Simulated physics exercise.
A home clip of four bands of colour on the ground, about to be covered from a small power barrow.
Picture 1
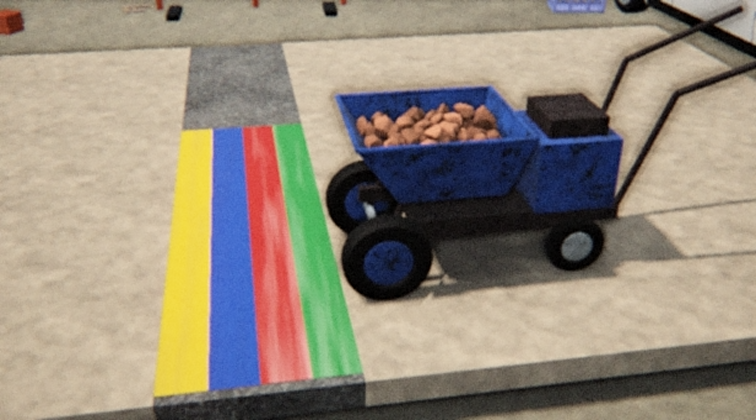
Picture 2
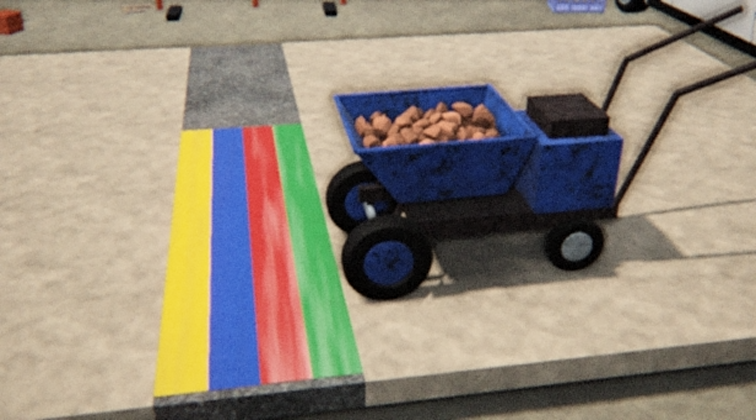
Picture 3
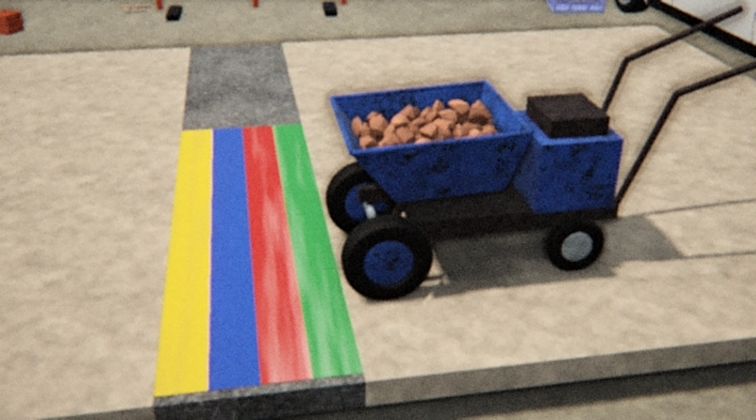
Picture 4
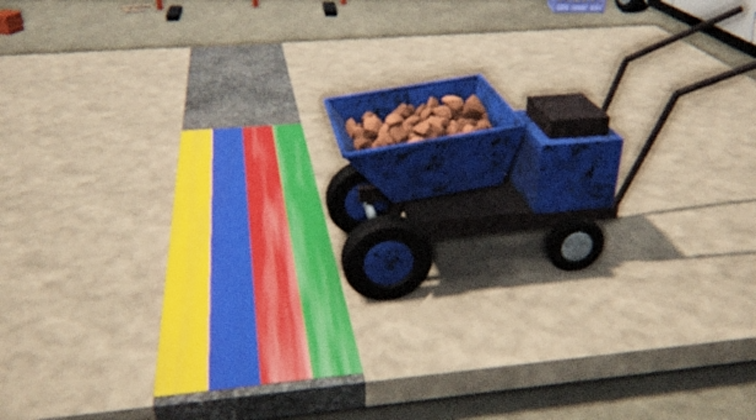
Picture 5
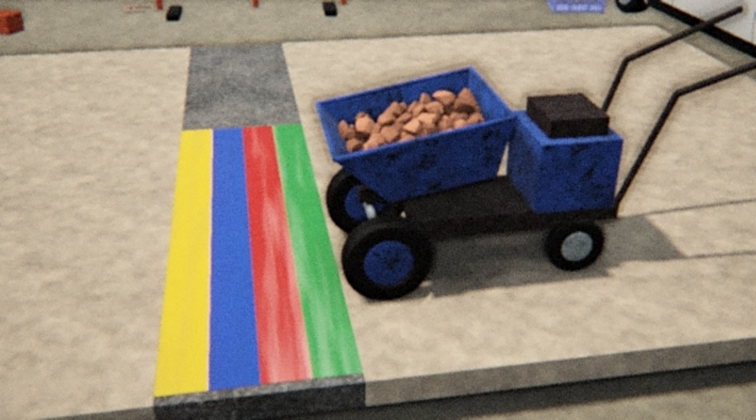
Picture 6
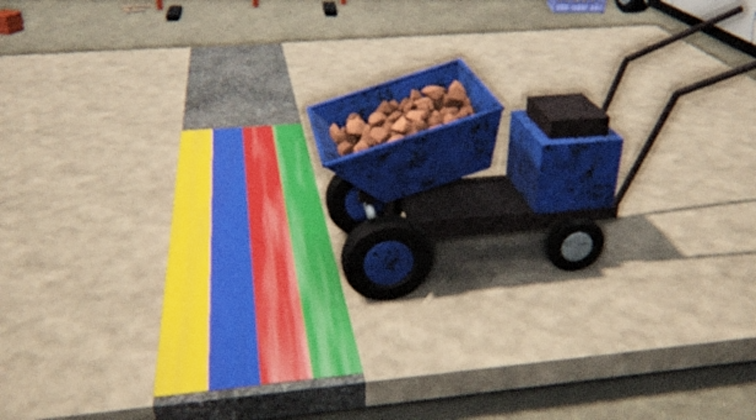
A blue skip of rubble on a small barrow tilts gradually left beside four coloured strips.
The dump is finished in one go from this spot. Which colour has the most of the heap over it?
The blue strip carries the most.
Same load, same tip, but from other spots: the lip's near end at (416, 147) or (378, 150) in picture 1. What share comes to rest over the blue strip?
The first gives 20 %, the second 30 %.
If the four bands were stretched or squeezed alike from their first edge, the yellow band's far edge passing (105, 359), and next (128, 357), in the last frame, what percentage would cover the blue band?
The first gives 40 %, the second 40 %.
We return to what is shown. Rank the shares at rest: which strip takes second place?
In second place: The strip in yellow.
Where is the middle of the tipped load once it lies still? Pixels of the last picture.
At about (215, 270).
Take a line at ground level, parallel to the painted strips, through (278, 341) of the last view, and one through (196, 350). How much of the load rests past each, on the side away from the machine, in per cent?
Near 80 % and 30 %.
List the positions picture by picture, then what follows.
Lip of the skip near (358, 151), level; top of the load near (428, 144), lumps of rubble; green strip near (329, 331); red strip near (282, 336); blue strip near (233, 341); yellow strip near (184, 346), in the first frame.
Lip of the skip near (357, 152), level; top of the load near (440, 142), in the second frame.
Lip of the skip near (352, 153), tipped barely; top of the load near (440, 134), in the third frame.
Lip of the skip near (345, 156), tipped a little; top of the load near (444, 120), in the fourth frame.
Lip of the skip near (335, 160), tipped a little; top of the load near (435, 116), in the fifth frame.
Lip of the skip near (325, 166), tipped clearly; top of the load near (451, 115); green strip near (329, 331); red strip near (282, 336); blue strip near (233, 341); yellow strip near (184, 346), in the sixth frame.
Shortly afterwards, skip tipped steeply; the whole lot in the skip.
Next, skip tipped steeply; all but a few in the skip; only a few over the red strip; only a few over the blue strip; only a few over the yellow strip; only a few falling.
Some moments later, skip tipped right over; near a third in the skip; only a few over the red strip; near a quarter over the blue strip; near a quarter over the yellow strip; a little off the paint.
In the end, skip tipped right over; a little in the skip; only a few over the green strip; a little over the red strip; near a third over the blue strip; near a quarter over the yellow strip; a little off the paint.
